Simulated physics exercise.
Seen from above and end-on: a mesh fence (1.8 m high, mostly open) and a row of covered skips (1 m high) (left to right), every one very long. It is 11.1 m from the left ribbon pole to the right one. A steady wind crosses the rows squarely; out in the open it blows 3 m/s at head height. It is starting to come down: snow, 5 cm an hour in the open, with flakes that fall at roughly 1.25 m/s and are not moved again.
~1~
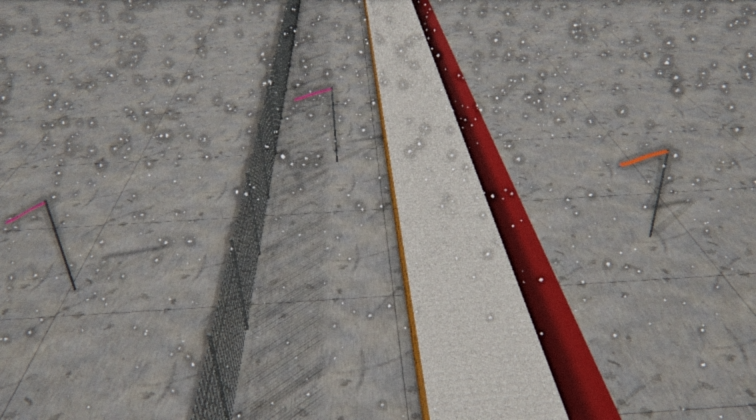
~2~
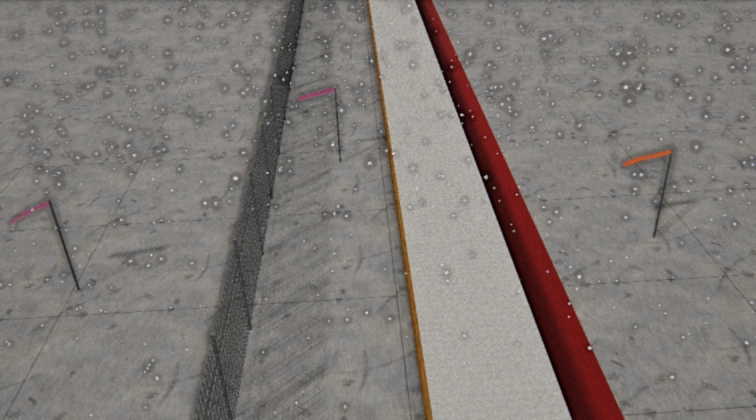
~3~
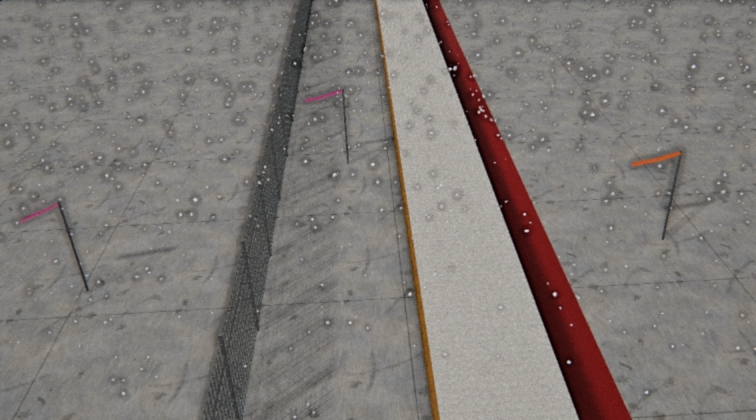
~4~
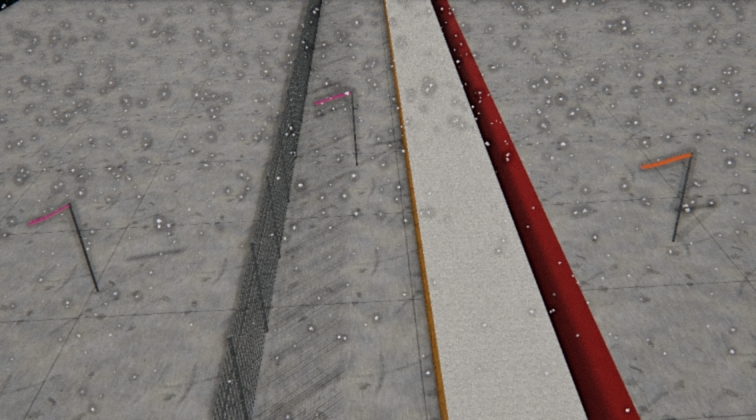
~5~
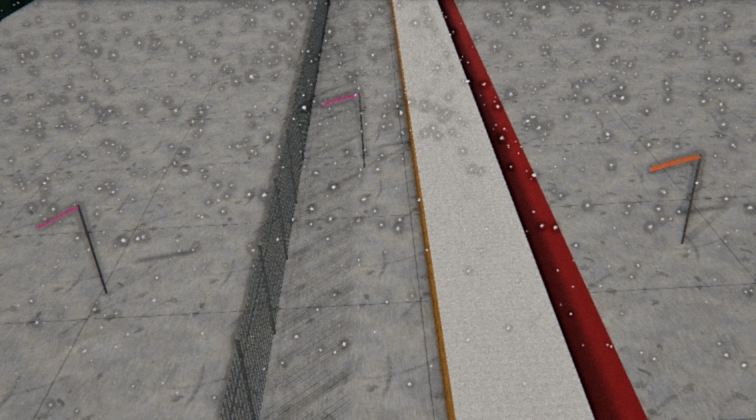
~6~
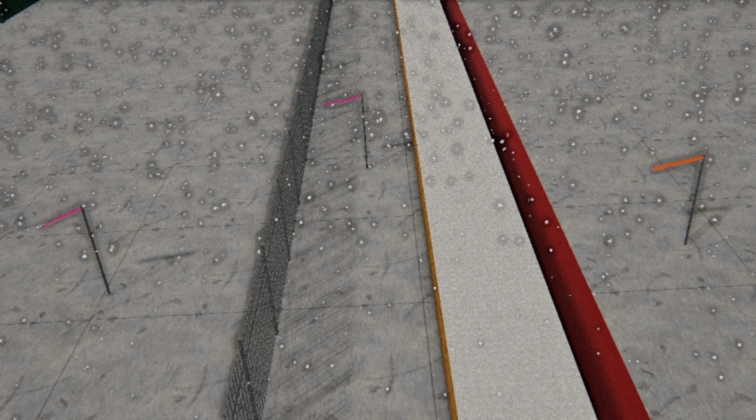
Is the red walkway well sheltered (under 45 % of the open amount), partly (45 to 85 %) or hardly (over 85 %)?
It gets more than 85 % of the open amount.
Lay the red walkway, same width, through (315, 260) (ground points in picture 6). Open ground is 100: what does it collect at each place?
About 80 %.
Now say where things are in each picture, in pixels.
In the first frame, the left ribbon ends at (6, 222), leaning 65 degrees to the left.
In the second frame, the right ribbon ends at (624, 165), leaning 75 degrees to the left and the red one passes (517, 242).
In the third frame, the inner ribbon ends at (306, 100), leaning 80 degrees to the left, above the rows the flakes slant 70 degrees from upright, towards the left and the top of the row of covered skips crosses (443, 168).
In the fourth frame, the left ribbon ends at (29, 224), leaning 65 degrees to the left and the red one passes (510, 185).
In the fifth frame, the right ribbon ends at (650, 170), leaning 75 degrees to the left and above the rows the flakes slant 70 degrees from upright, towards the left.
In the sixth frame, the inner ribbon ends at (325, 105), leaning 80 degrees to the left and the top of the mesh fence crosses (285, 148).
10 minutes on, 8 mm on the red walkway, 8 mm in the open.
30 minutes on, 24 mm on the red walkway, 25 mm in the open.
60 minutes on, 48 mm on the red walkway, 50 mm in the open, so the red walkway has 95 % of the open amount; the left half of it has 97 %, the right half 93 %.
